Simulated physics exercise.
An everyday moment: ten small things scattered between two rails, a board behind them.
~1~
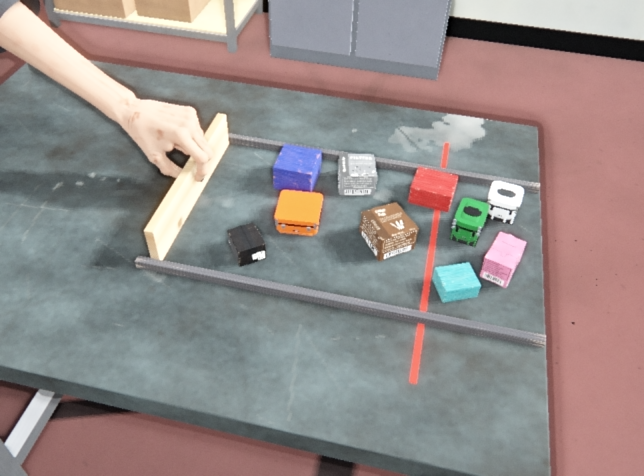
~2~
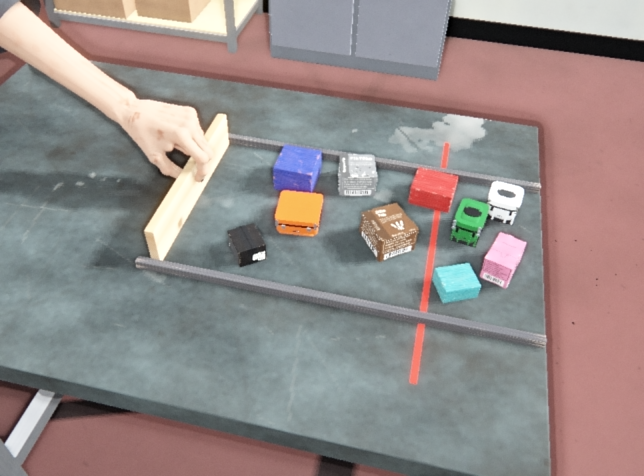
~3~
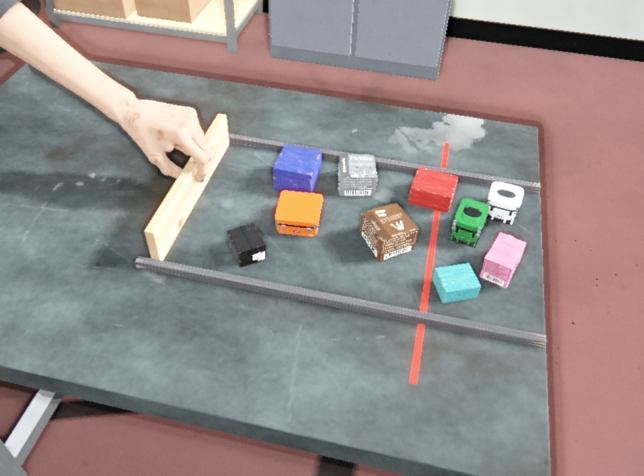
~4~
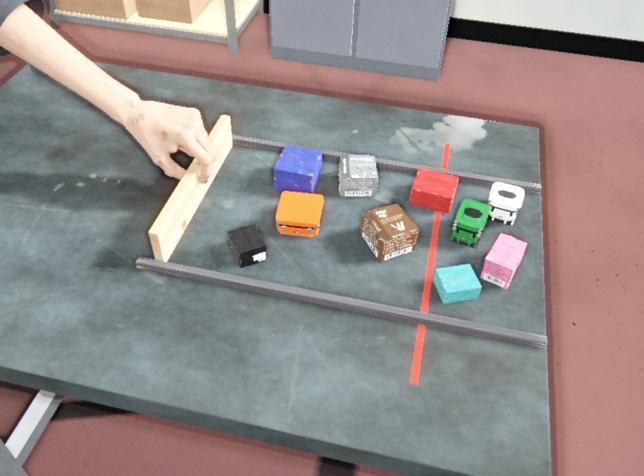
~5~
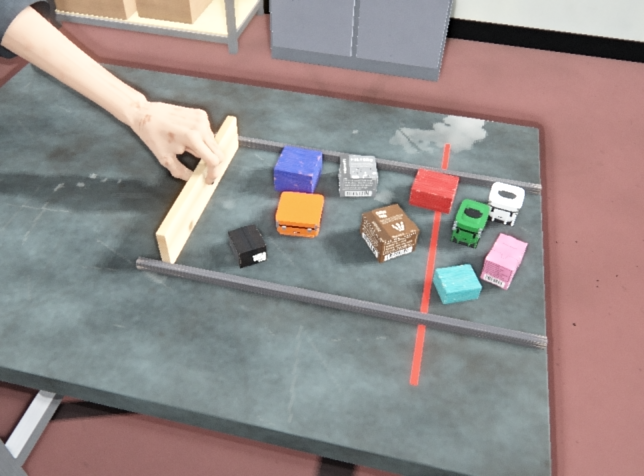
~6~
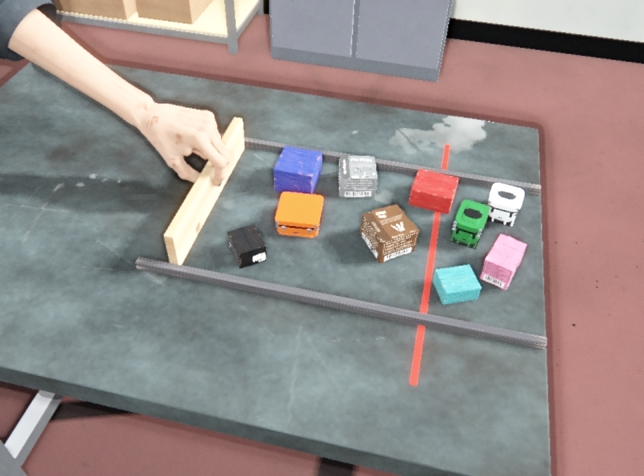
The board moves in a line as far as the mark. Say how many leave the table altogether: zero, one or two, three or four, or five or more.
The number that fall off is one or two.
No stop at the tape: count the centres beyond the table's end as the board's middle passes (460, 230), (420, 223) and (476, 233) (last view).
In that order 3, 1 and 3.
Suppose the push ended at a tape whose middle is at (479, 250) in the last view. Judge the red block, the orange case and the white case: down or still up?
The red block goes over; the orange case remains up; the white case goes over.
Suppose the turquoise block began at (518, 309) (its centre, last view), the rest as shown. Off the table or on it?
It remains up.
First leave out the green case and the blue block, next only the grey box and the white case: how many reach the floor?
First 0, then 0.
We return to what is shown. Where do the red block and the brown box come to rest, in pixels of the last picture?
The red block stops around (540, 208); the brown box around (499, 260).
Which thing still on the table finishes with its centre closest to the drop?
That is the red block.
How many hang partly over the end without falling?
The number is 2.
Soon after, none off yet; pink box at rest near (503, 261); white case at rest near (504, 205); green case at rest near (470, 224).
After that, none off yet; pink box at rest near (503, 261); white case moving near (511, 205); green case at rest near (470, 224).
In the end, the number that fall off is one or two; gone, white case.
